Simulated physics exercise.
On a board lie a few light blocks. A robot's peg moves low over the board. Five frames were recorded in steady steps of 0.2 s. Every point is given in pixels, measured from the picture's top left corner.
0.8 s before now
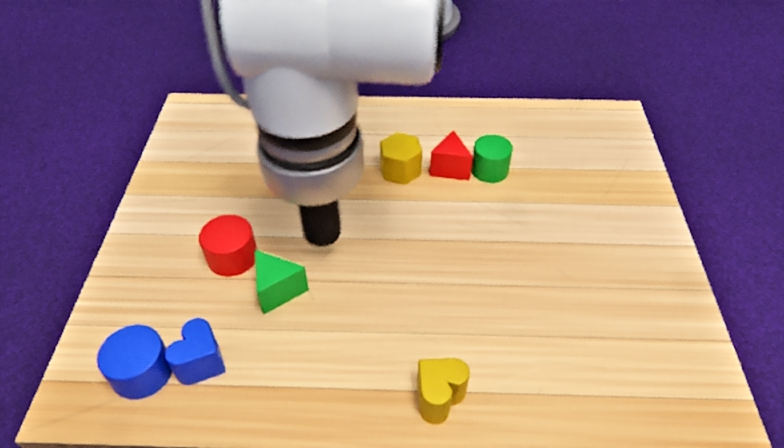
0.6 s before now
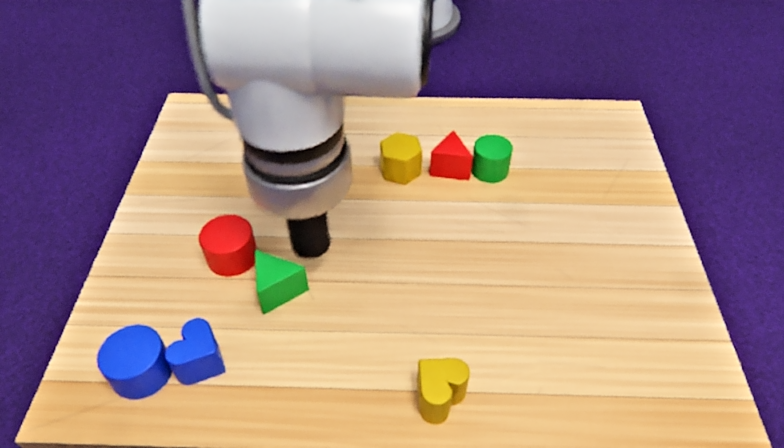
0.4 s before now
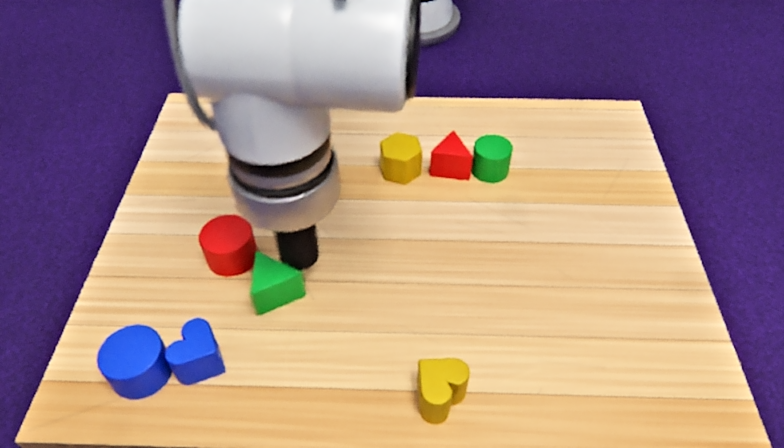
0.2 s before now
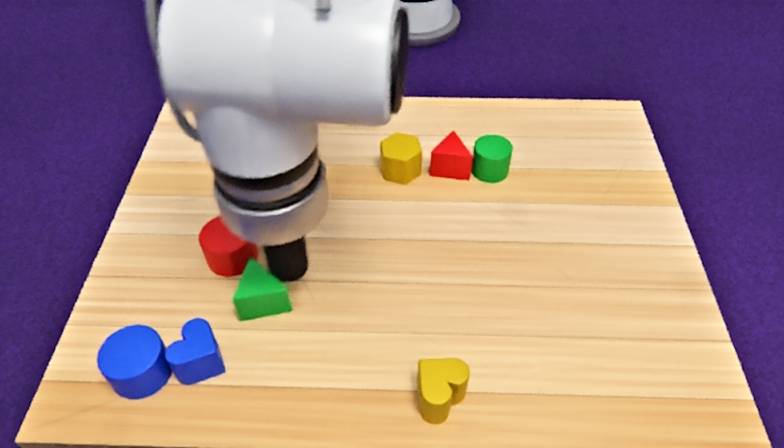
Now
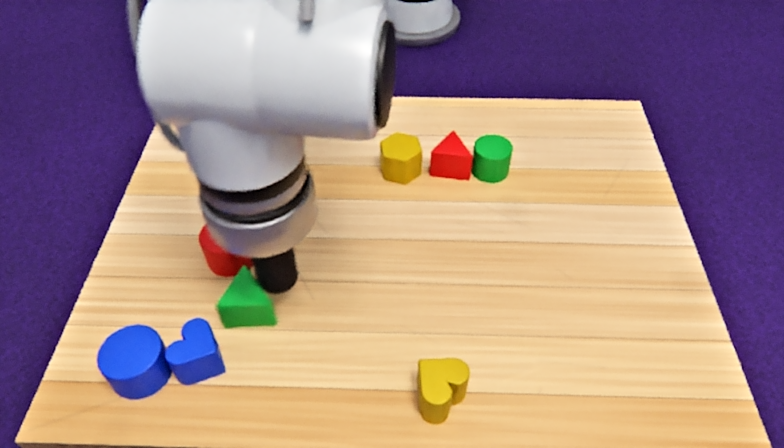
A robot arm moves down and left over a board, pushing a green triangle down-left.
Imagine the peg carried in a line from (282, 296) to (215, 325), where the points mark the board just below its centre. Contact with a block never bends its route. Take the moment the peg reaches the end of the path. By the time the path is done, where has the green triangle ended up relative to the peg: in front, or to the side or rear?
It sits in front of the peg.
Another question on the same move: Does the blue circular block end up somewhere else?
Going by the path, yes.
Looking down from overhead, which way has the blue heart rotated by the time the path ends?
It spins anti-clockwise.
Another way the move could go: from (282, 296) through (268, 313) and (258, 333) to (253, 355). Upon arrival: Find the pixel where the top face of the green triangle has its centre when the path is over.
Its top centre is at about (211, 312).
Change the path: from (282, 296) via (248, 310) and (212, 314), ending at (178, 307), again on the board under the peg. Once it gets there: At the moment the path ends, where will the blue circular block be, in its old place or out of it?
The block you're asking about gets moved.
What follows on the original path. Halfway along, peg at (243, 293); blue heart at (189, 344); green triangle at (206, 304).
At the end, peg at (208, 309); blue circular block at (115, 358); blue heart at (176, 355), turned 55° anticlockwise; red circular block still; green triangle at (168, 319).
